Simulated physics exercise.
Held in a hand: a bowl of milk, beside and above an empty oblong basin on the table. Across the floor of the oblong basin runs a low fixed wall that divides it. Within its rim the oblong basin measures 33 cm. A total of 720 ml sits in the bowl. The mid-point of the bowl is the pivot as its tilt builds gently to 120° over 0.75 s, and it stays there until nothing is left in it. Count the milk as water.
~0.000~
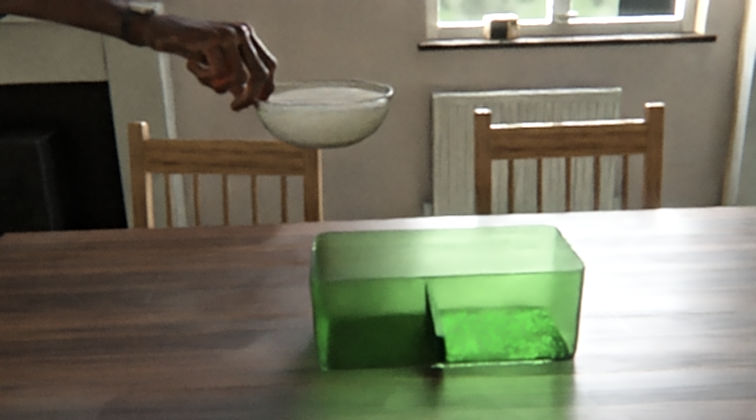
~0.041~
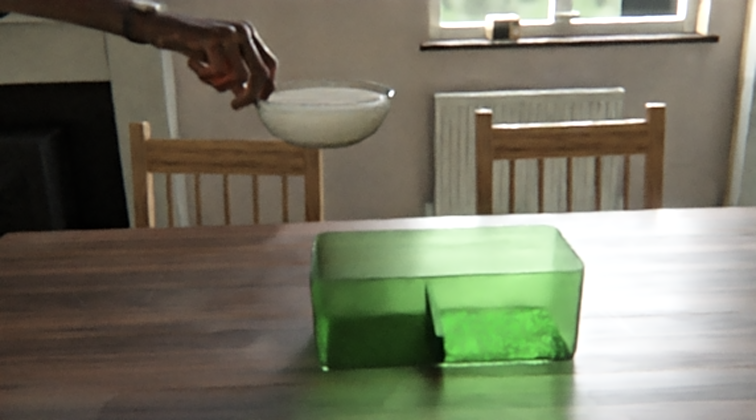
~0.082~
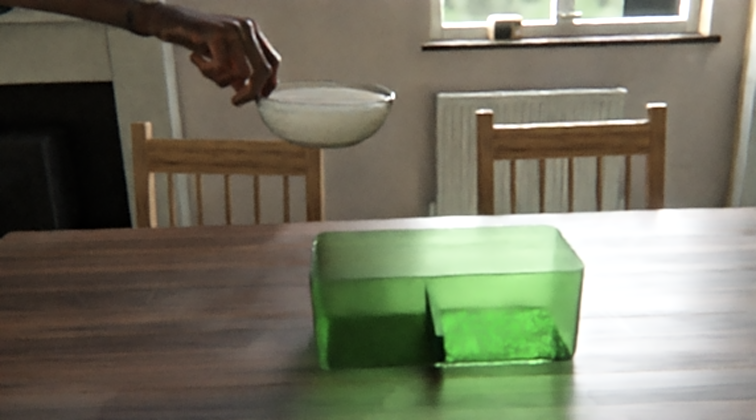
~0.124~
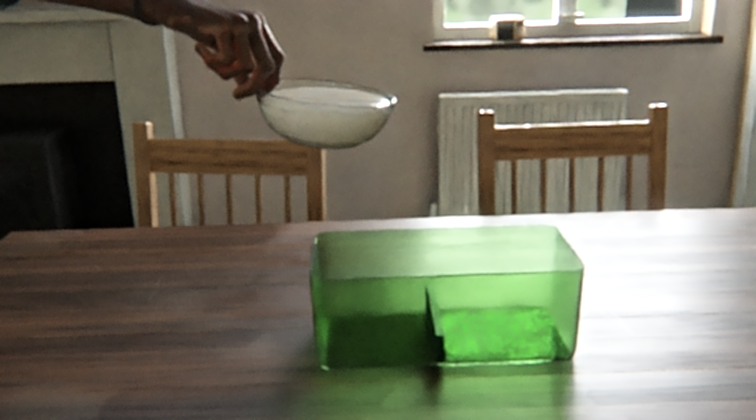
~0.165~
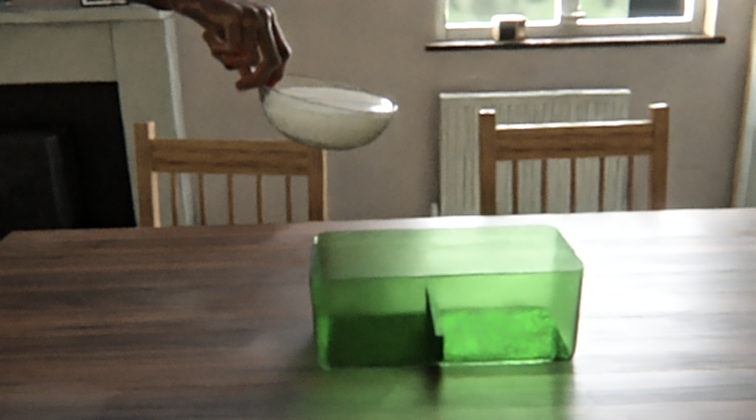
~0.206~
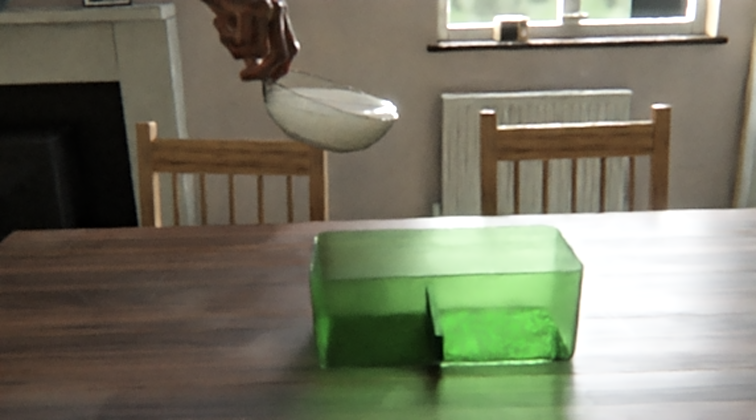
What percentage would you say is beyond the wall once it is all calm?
I would put it at about 58 per cent.
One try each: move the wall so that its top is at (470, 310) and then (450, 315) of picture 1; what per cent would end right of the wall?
15 then 45 %.
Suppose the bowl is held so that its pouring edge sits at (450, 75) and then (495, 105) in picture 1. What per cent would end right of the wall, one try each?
About 80 %, then about 75 %.
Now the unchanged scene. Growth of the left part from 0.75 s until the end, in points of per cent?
Roughly 4 per cent.
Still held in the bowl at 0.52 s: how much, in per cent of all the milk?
5 %.
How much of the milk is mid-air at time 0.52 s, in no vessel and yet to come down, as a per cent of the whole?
About 54 per cent.
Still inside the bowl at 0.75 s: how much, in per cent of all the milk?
Remaining share: Approx. 0 %.
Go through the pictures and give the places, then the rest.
Tilt 0°; pouring edge (392, 92); surface from (257, 101) to (389, 97); the oblong basin's rim runs from (313, 257) to (571, 247); the wall's top is at (434, 309), in the first picture.
Tilt 1°; pouring edge (392, 93); surface from (258, 101) to (389, 98), in the second picture.
Tilt 4°; pouring edge (393, 96); surface from (259, 99) to (390, 99), in the third picture.
Tilt 8°; pouring edge (394, 101); surface from (261, 96) to (391, 101), in the fourth picture.
Tilt 14°; pouring edge (395, 108); surface from (264, 95) to (393, 104), in the fifth picture.
Tilt 21°; pouring edge (395, 117); surface from (268, 95) to (393, 111); 3 per cent is over the edge, in the sixth picture.
By 0.52 s the tilt is 94° and 5 per cent is still to pour, 5 is left of the wall and 36 right of it.
By 0.75 s the tilt is 120° and 0 per cent is still to pour, 36 is left of the wall and 60 right of it.
By 0.99 s the tilt is 120° and 0 per cent is still to pour, 40 is left of the wall and 58 right of it.
By 1.25 s the tilt is 120° and 0 per cent is still to pour, 40 is left of the wall and 58 right of it.
At rest 40 per cent lies left of the wall, 58 right of it and 2 outside.
